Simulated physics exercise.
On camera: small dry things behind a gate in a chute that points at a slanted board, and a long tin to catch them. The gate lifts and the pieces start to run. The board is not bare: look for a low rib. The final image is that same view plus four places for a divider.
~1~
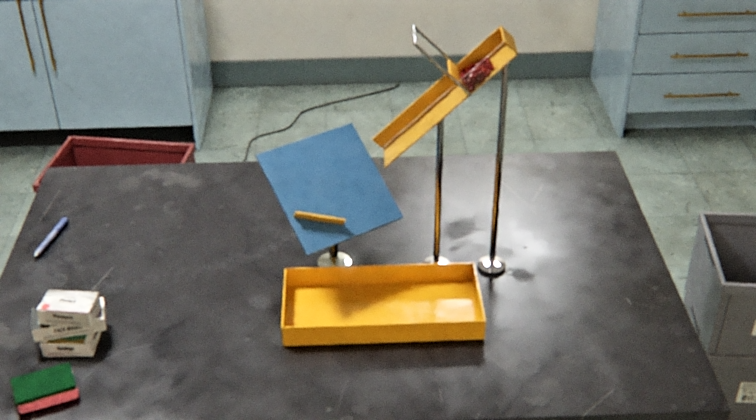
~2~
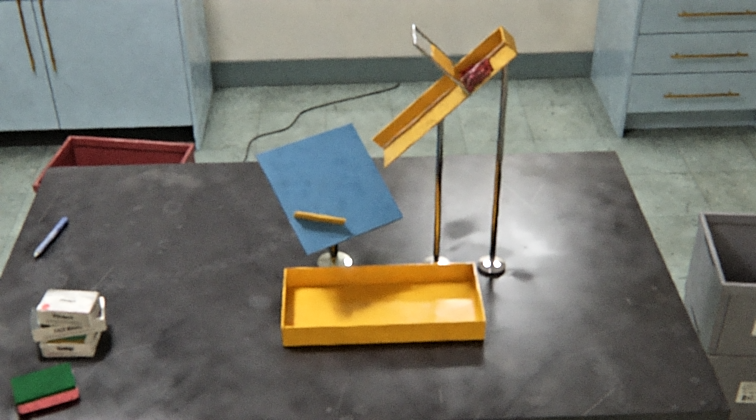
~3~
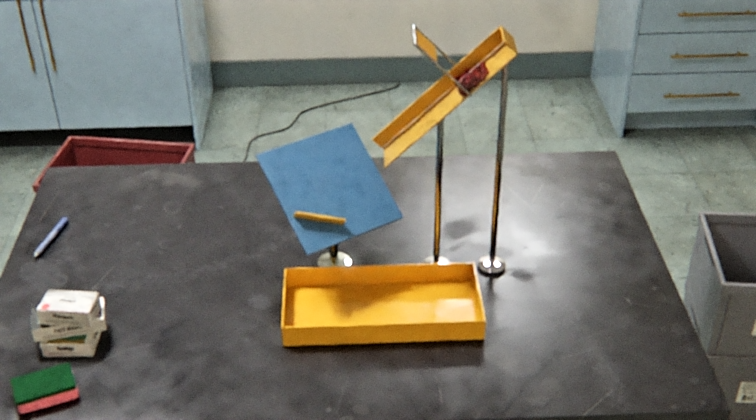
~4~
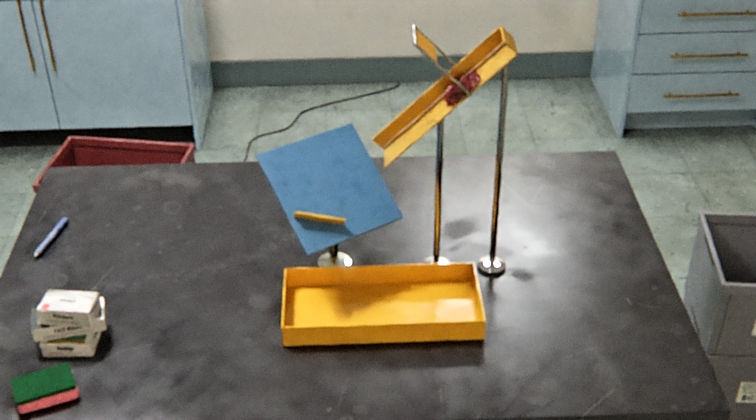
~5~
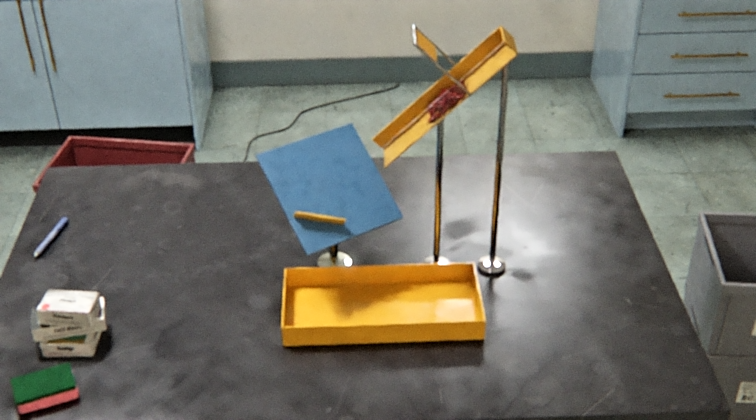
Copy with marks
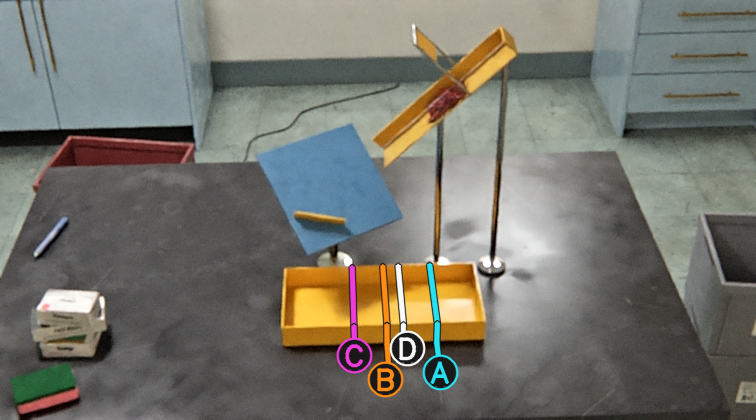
The video shows a sloping yellow chute above a dark table, with a tilted blue board and an empty yellow tray below; a gate lifts, and a clump of dark red beans slides down the chute toward the lower left.
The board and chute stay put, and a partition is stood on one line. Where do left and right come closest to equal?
Line B does it best.
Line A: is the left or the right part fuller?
More lands on the left.
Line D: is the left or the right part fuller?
Left.
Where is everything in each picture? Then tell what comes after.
In the first picture, load behind the gate near (475, 72), kidney beans; lip of the chute near (385, 159), sloping fairly steeply.
In the second picture, middle of the board near (331, 186), tilted fairly steeply; middle of its low edge near (357, 236); of its high edge near (305, 138).
In the third picture, front corners of the tin near (282, 327) and (485, 320), empty; front of the load near (461, 92).
In the fourth picture, middle of the load near (459, 86); its front near (449, 104), close to a quarter of the way to the lip; rib from (296, 212) to (346, 220).
In the fifth picture, middle of the load near (448, 100); its front near (431, 120), close to half of the way to the lip.
On the marked copy, line A crosses the front rim at (437, 322); line B crosses the front rim at (386, 324); line C crosses the front rim at (353, 325); line D crosses the front rim at (403, 323).
For line A, of what is caught, all but a few on the left of the divider, only a few on the right.
For line B, of what is caught, close to two thirds on the left of the divider, close to a third on the right.
For line C, of what is caught, only a few on the left of the divider, all but a few on the right.
For line D, of what is caught, the bulk on the left of the divider, a small share on the right.
